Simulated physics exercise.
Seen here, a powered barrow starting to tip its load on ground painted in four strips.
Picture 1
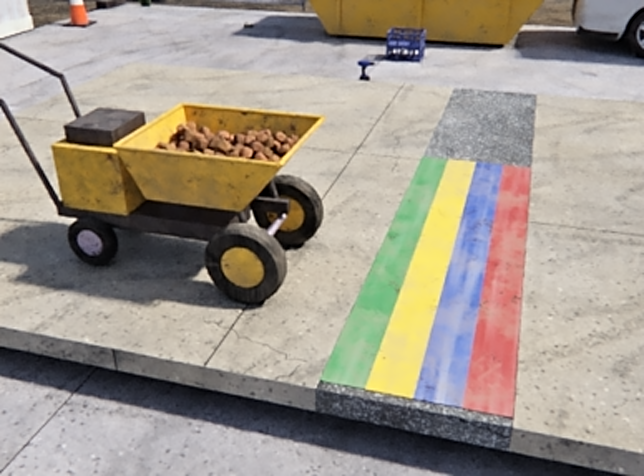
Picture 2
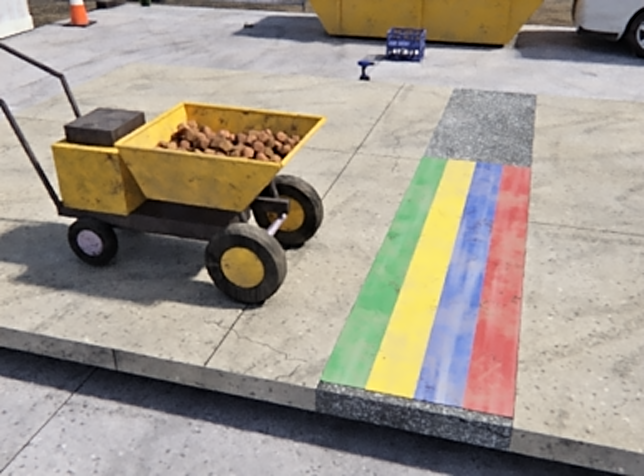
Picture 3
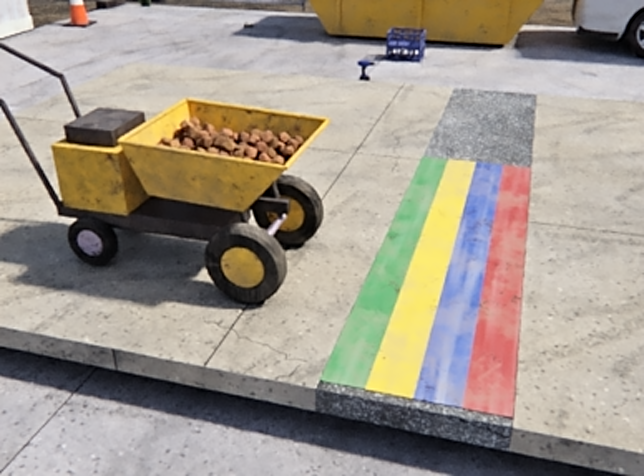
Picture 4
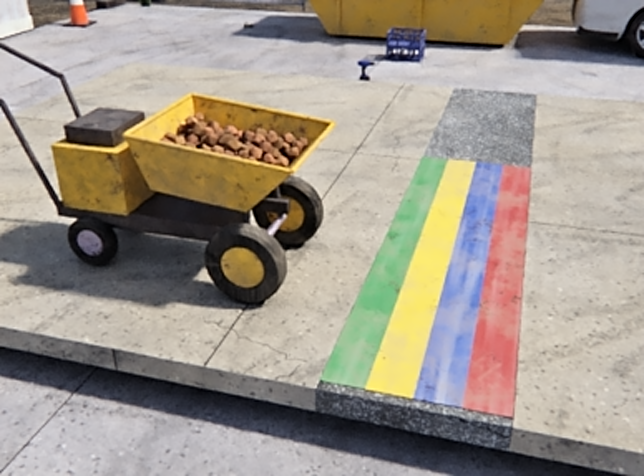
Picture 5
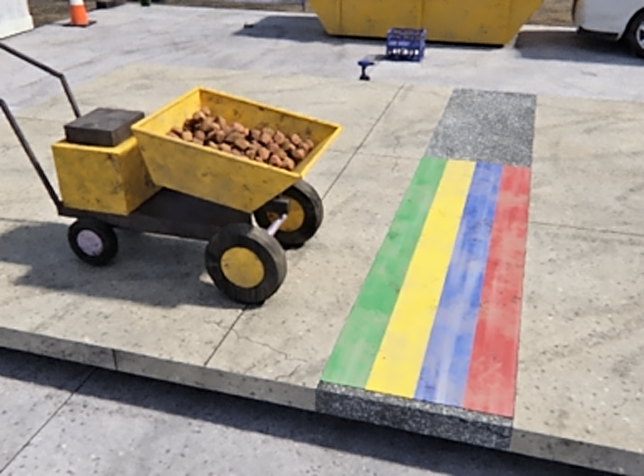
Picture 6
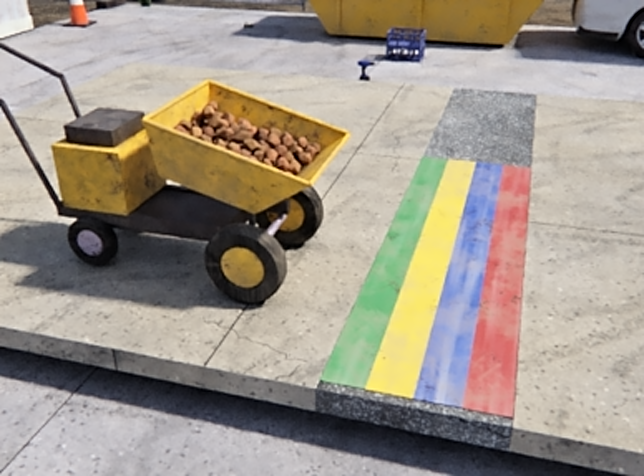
The yellow skip of a barrow loaded with brown clods tilts gradually toward the right.
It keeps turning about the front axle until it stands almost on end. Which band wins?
Most covered: The yellow band.
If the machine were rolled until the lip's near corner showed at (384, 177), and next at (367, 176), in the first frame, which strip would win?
One: Red. Two: The strip in red.
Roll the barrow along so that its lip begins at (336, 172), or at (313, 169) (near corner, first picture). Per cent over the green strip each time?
About 0 and 0 per cent.
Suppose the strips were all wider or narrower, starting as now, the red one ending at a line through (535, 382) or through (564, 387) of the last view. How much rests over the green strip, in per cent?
About 20 and 30 per cent.
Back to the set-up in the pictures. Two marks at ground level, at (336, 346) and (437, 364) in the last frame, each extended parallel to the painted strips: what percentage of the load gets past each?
Roughly 80 per cent, and 20 per cent.
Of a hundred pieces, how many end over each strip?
In per cent, green strip 15, yellow strip 30, blue strip 15 and red strip 5.
Soon after the last picture, skip tipped steeply; all in the skip.
A little later, skip tipped right over; about two thirds in the skip; a small part over the green strip; about a quarter over the yellow strip; a stray few over the blue strip.
Later still, skip tipped right over; about a quarter in the skip; about a quarter over the green strip; about a quarter over the yellow strip; about a quarter over the blue strip; a small part over the red strip; a small part off the paint.
At rest, skip tipped right over; about a quarter in the skip; about a quarter over the green strip; about a quarter over the yellow strip; about a quarter over the blue strip; a small part over the red strip; a small part off the paint.
